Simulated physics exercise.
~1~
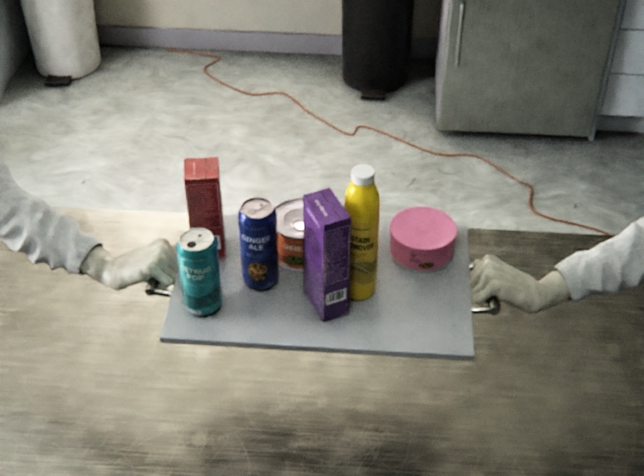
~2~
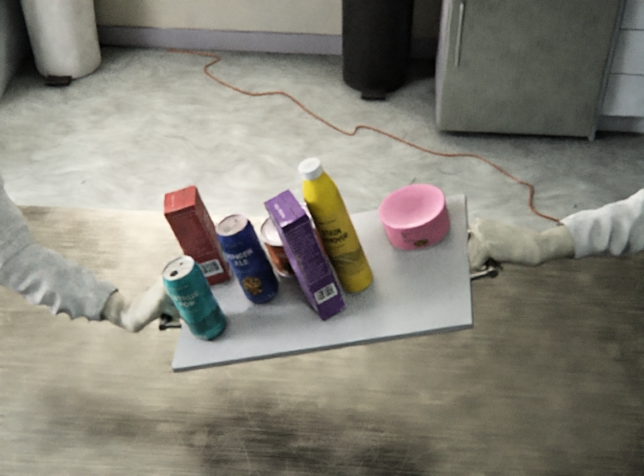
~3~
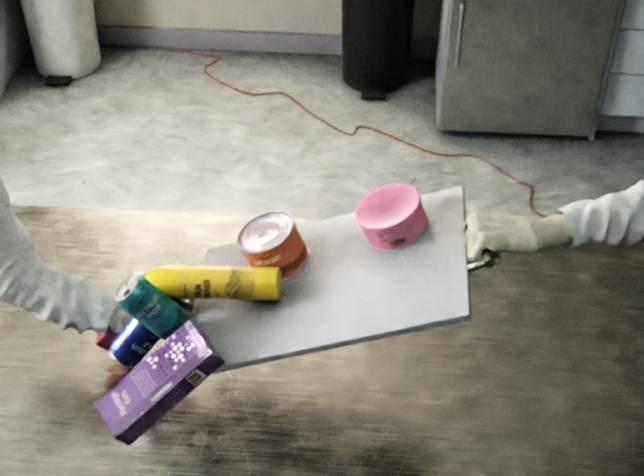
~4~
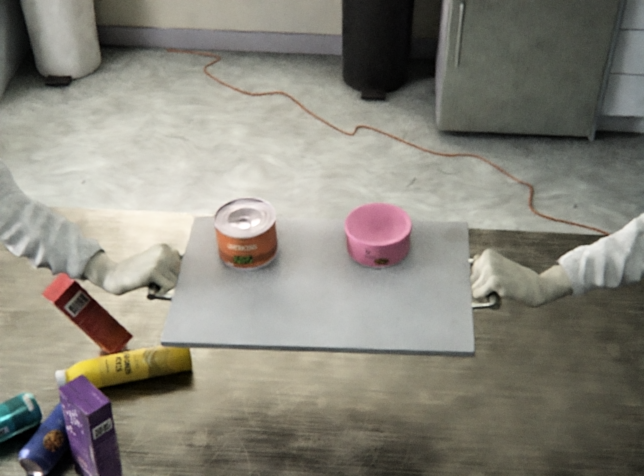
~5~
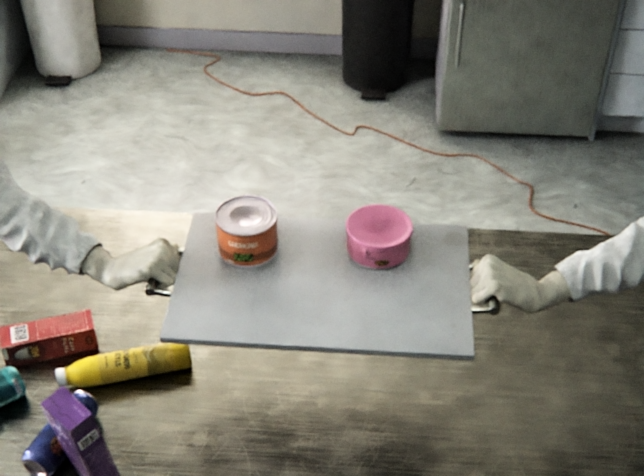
A rimless grey tray, held by two hands over a wooden table and seen from the front and slightly above, carries a red carton, turquoise and blue cans, an orange tub, a purple packet, a yellow bottle and, at the right, a pink tub. The left hand dips, and the taller things lean left. They topple and spill over the lowered left edge, the yellow bottle falling over on the tray before it goes too. The hands level the tray again. Both tubs have slid left but stay upright on it, while the others lie on the table at lower left.
